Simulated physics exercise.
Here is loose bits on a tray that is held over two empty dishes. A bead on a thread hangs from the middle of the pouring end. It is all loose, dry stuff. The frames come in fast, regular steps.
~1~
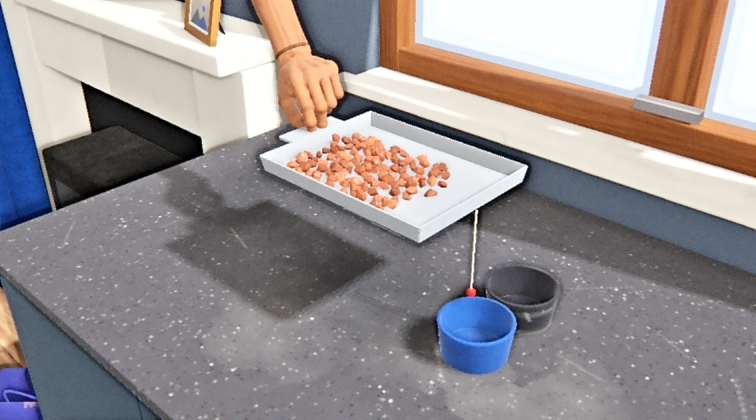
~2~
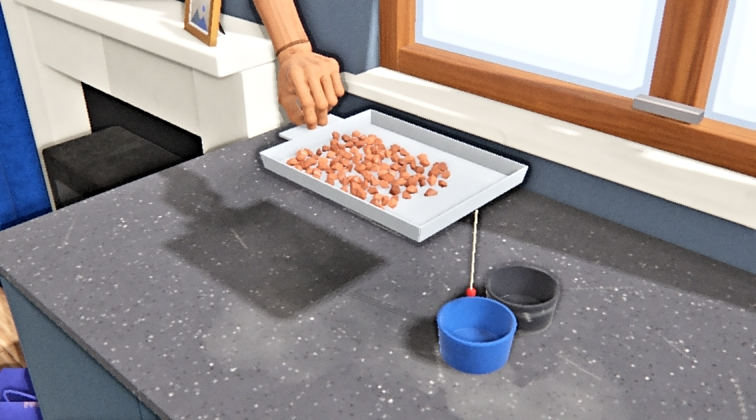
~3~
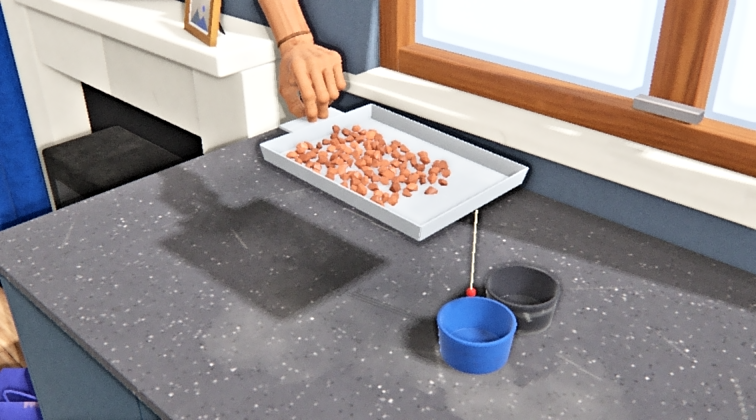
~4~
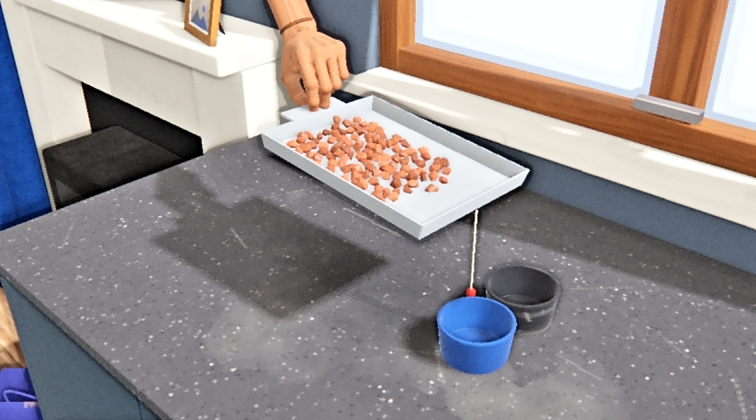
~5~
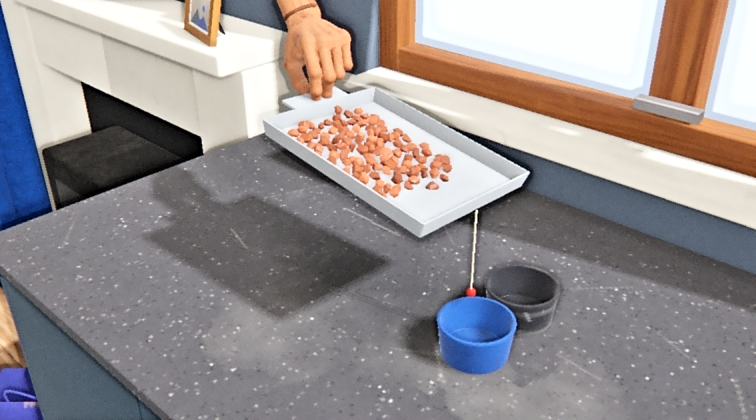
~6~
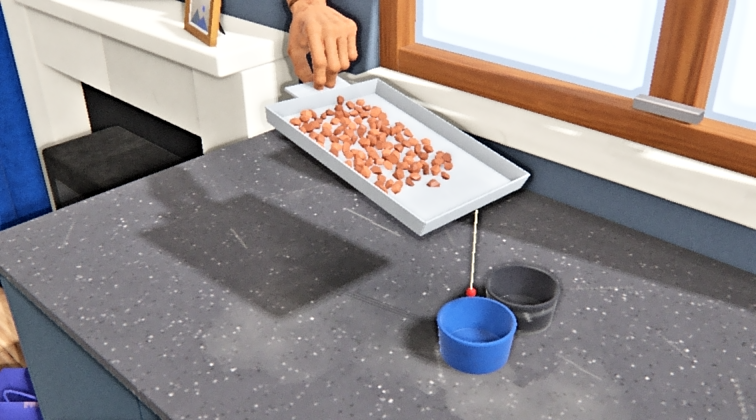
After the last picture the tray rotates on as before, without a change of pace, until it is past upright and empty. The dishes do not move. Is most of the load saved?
In the dishes lies over half of it.
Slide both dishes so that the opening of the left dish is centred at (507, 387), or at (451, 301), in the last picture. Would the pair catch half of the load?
In turn: Below a half; not half.
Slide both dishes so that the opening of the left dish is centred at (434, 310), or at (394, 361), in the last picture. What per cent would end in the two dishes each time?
Near 10 % and 0 %.
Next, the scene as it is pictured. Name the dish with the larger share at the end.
Fuller: The dish on the right.
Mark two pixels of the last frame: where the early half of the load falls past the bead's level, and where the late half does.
Early half (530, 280), late half (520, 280).
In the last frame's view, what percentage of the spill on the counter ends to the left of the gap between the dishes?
It comes to 10 per cent or so.
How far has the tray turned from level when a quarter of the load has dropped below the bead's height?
Near 90 degrees.
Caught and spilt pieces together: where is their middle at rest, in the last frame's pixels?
Roughly at (521, 311).
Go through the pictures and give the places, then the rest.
The first picture shows corners of the pouring end (419, 225) and (523, 166), level; middle of the load (369, 167), bits of crushed brick; left dish (506, 349); right dish (551, 312); bead on its thread (471, 292).
The second picture shows corners of the pouring end (420, 225) and (523, 167), level; middle of the load (369, 166).
The third picture shows corners of the pouring end (421, 224) and (524, 168), tipped barely, lowest at the right corner; middle of the load (369, 162).
The fourth picture shows corners of the pouring end (422, 223) and (524, 170), tipped a little, lowest at the right corner; middle of the load (370, 155).
The fifth picture shows corners of the pouring end (424, 221) and (525, 172), tipped a little, lowest at the right corner; middle of the load (371, 148).
The sixth picture shows corners of the pouring end (425, 220) and (525, 174), tipped a little, lowest at the right corner; middle of the load (373, 142); left dish (506, 349); right dish (551, 312).
Just after the last frame, tray tipped steeply; almost all on the tray; about a tenth in the air.
A moment on, tray tipped right over; roughly half on the tray; just a few in the left dish; roughly a quarter in the right dish; about a tenth outside both; roughly a quarter in the air.
Further on, tray tipped past a quarter turn; about a tenth in the left dish; roughly two thirds in the right dish; roughly a quarter outside both.
When it is over, tray tipped past a quarter turn; about a tenth in the left dish; roughly two thirds in the right dish; roughly a quarter outside both.
